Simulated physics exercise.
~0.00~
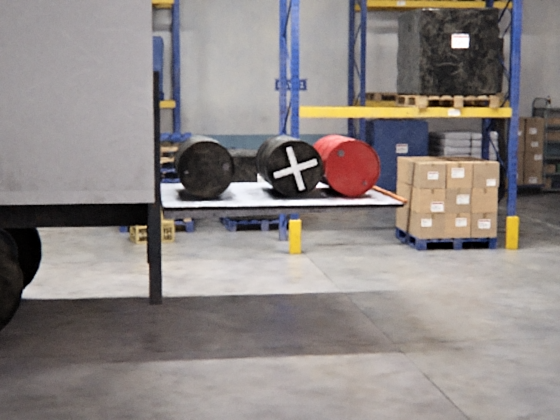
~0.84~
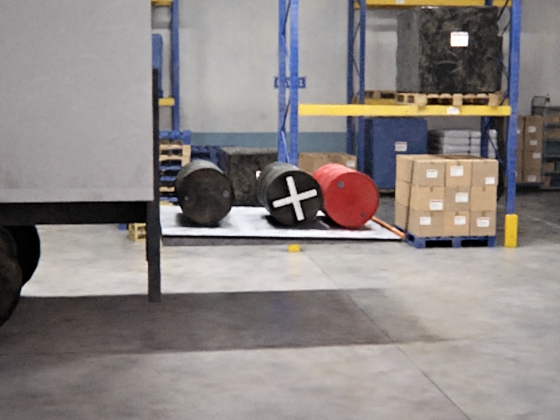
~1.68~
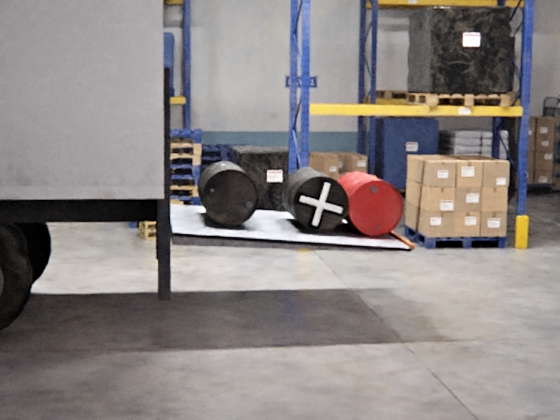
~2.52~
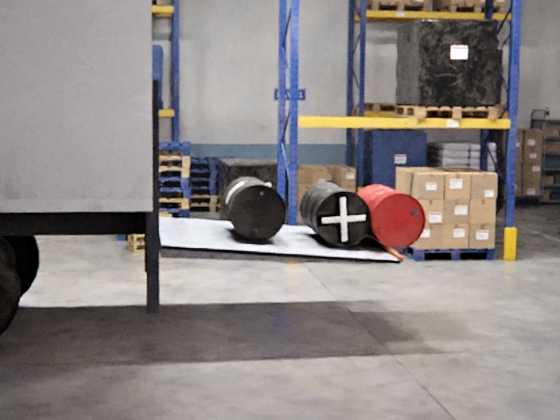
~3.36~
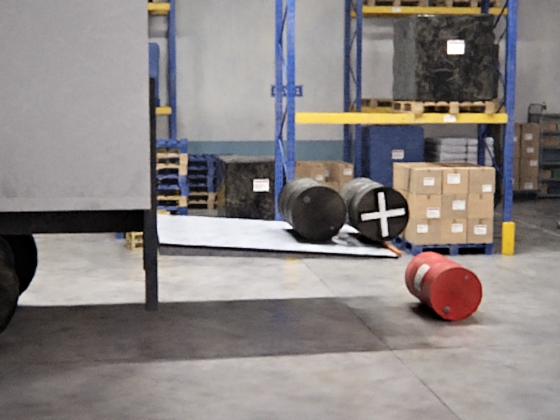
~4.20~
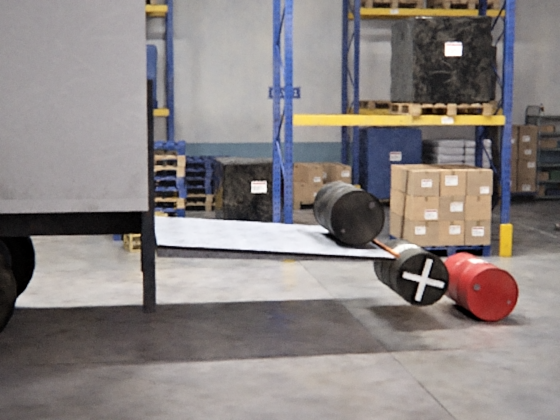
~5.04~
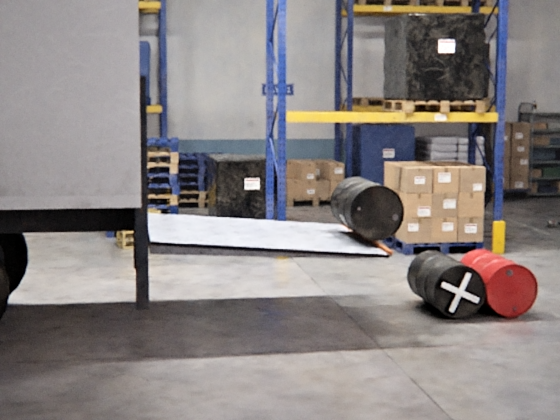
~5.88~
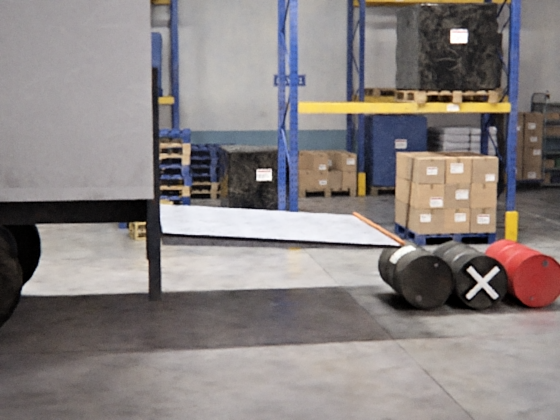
To begin with, three drums, two black and one red, lie on their sides on a platform at the back of a lorry in a warehouse. The platform lowers and tilts down toward the right, and the drums start rolling that way. The red drum, in front, goes over the edge first and drops to the floor. The black drum with a white cross follows, landing close behind the red one. The last black drum then rolls off too, leaving the platform empty and all three drums side by side on the floor, the red one farthest right.
